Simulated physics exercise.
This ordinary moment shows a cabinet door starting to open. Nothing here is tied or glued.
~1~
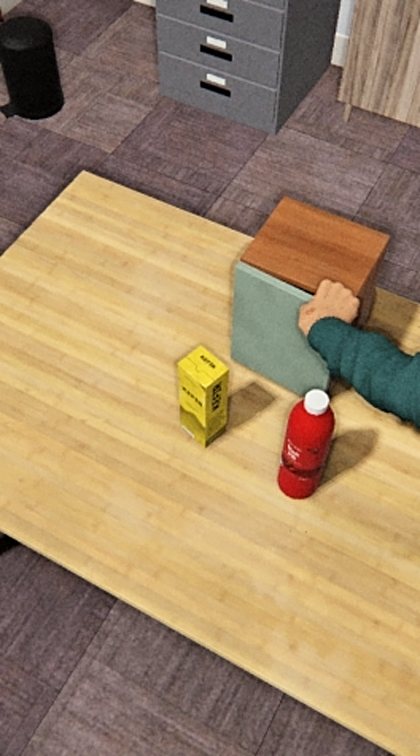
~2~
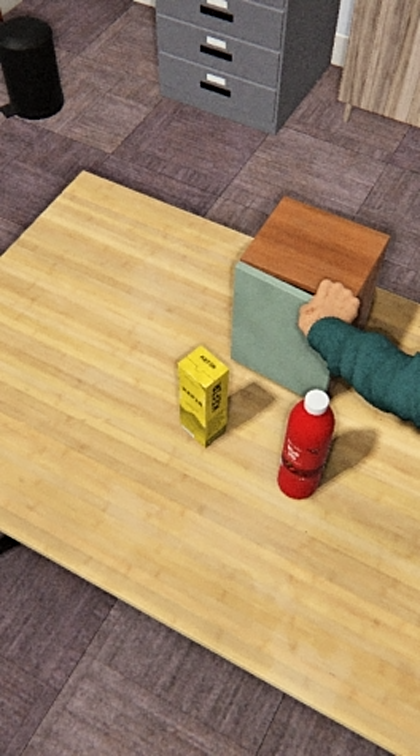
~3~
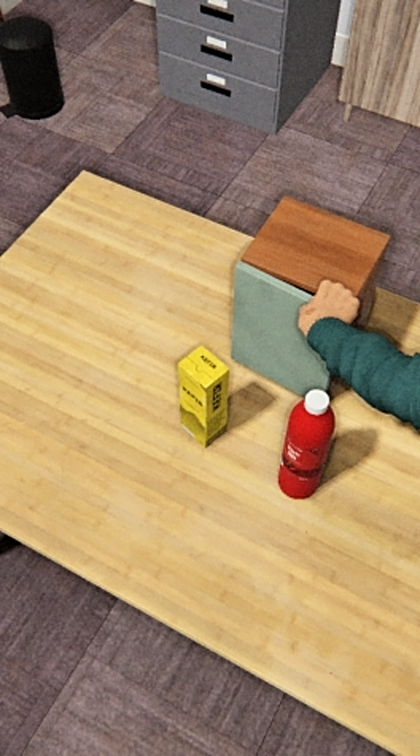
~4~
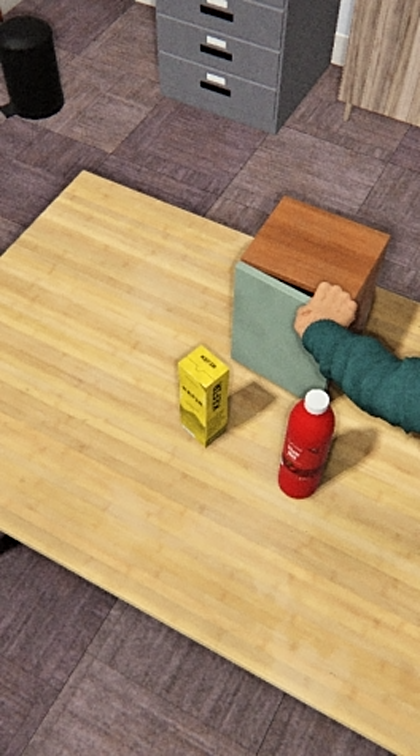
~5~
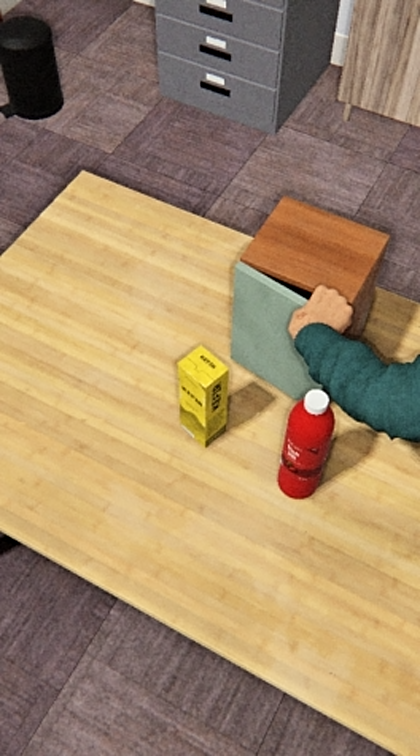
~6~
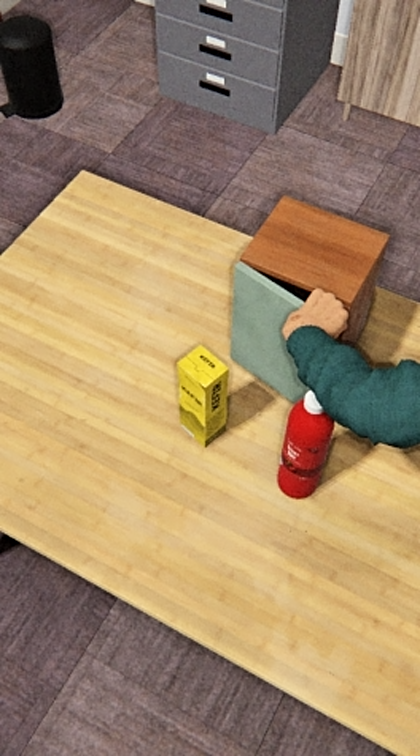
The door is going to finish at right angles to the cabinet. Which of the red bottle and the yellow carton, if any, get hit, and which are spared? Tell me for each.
Here the red bottle is spared, the yellow carton gets hit.
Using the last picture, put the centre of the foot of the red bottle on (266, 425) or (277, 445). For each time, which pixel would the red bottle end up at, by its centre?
It stops at around (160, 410) and around (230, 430).
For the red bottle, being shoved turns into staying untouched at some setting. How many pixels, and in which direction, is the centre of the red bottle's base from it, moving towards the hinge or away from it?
28 pixels up, roughly.
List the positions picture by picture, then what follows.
The first frame shows door 4° open; red bottle (307, 444); yellow carton (203, 399); door (280, 341).
The second frame shows door 4° open; yellow carton (203, 399); door (280, 342).
The third frame shows door 4° open; red bottle (307, 444); door (280, 342).
The fourth frame shows door 6° open; yellow carton (204, 399); door (279, 343).
The fifth frame shows door 9° open; red bottle (306, 444); door (277, 345).
The sixth frame shows door 12° open; red bottle (306, 444); yellow carton (203, 399); door (275, 346).
Then, 1.52 s on from there, door 71° open; red bottle at rest near (306, 444); yellow carton displaced a little near (193, 398).
Then, 1.84 s on from there, door 83° open; red bottle at rest near (306, 444); yellow carton displaced about its own width near (175, 394).
In the end, the red bottle stays untouched, near (306, 444); the yellow carton gets shoved, near (167, 391).
